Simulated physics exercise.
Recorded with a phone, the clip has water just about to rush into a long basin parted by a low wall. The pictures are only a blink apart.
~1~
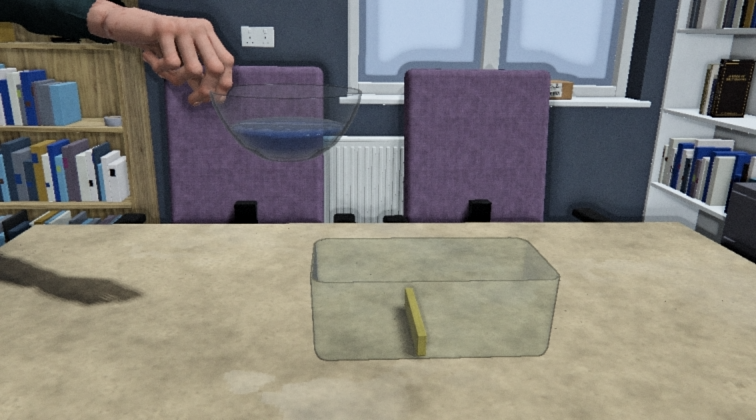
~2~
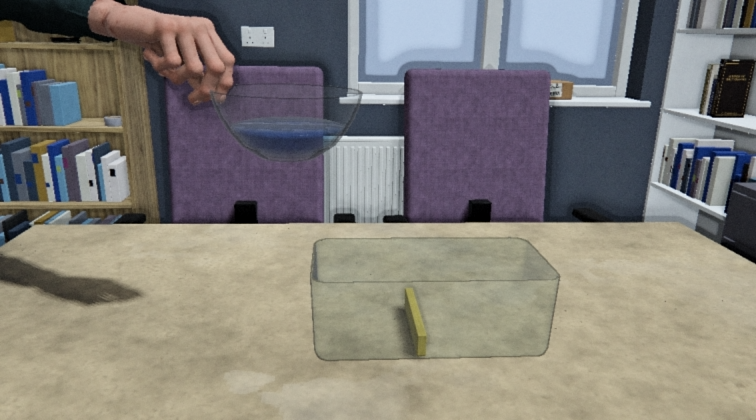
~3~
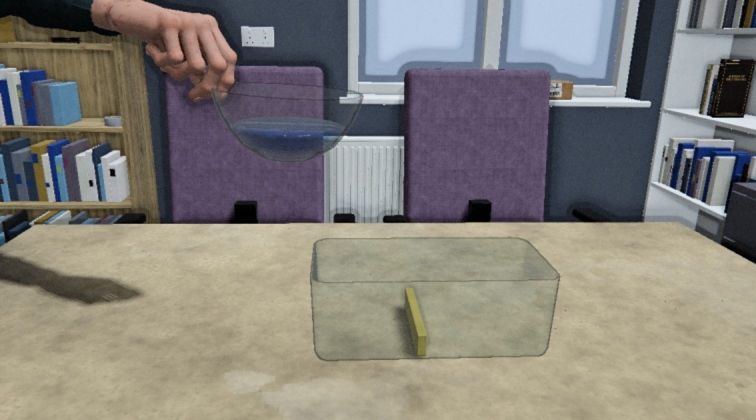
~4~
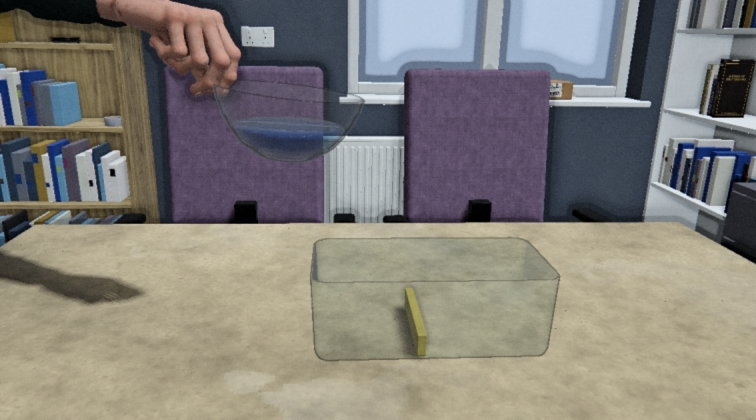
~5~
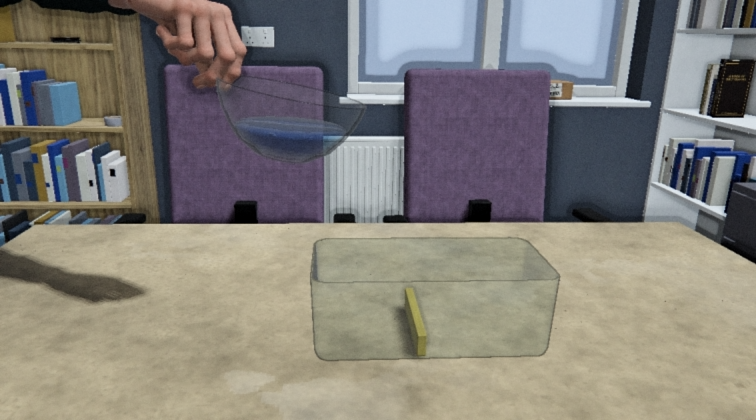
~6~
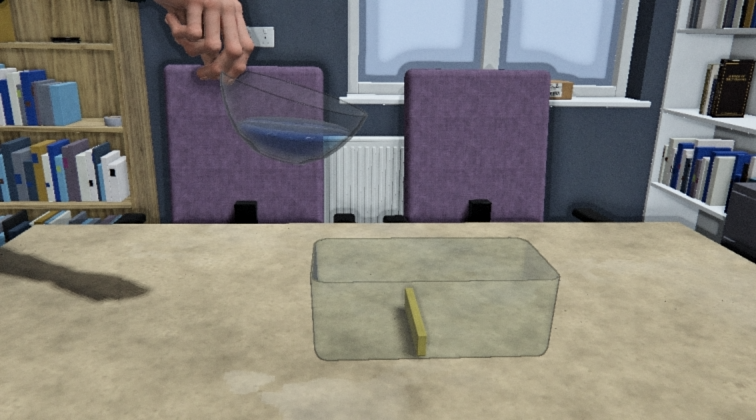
The video shows a hand holding a clear glass bowl of blue water above a table, near a long transparent basin with a low yellow wall inside, and gradually tilting the bowl to the right while the basin stays still.
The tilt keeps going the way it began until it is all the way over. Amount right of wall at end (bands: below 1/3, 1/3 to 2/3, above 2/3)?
Below 1/3.
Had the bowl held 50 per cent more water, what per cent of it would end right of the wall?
25 per cent.
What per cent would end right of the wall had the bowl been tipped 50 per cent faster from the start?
Roughly 20 in a hundred.
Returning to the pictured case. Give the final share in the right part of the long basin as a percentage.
I'd put it at about 10 per cent.
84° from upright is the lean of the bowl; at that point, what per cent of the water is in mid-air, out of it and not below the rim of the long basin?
It's about 60 per cent.
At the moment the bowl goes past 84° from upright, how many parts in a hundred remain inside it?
Still holding around 25 %, give or take.
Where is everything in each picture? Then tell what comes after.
In the first picture, it leans 0°; its right rim is at (361, 93); the water meets the walls at (231, 124) and (345, 126); the long basin's rim runs from (313, 260) to (542, 258); the wall's top is at (415, 311).
In the second picture, it leans 1°; its right rim is at (361, 94); the water meets the walls at (231, 124) and (345, 126).
In the third picture, it leans 3°; its right rim is at (362, 97); the water meets the walls at (231, 123) and (345, 126).
In the fourth picture, it leans 6°; its right rim is at (364, 101); the water meets the walls at (233, 122) and (346, 127).
In the fifth picture, it leans 11°; its right rim is at (365, 108); the water meets the walls at (235, 122) and (348, 130).
In the sixth picture, it leans 17°; its right rim is at (366, 116); the water meets the walls at (237, 122) and (351, 131).
A moment on, the bowl is tipped on its side and 27 per cent is still to pour, 14 is left of the wall and 0 right of it.
Next, the bowl is tipped right over and 0 per cent is still to pour, 90 is left of the wall and 5 right of it.
Then the bowl is tipped right over and 0 per cent is still to pour, 87 is left of the wall and 9 right of it.
Later the bowl is tipped right over and 0 per cent is still to pour, 87 is left of the wall and 10 right of it.
In the end 87 per cent lies left of the wall, 10 right of it and 3 outside.
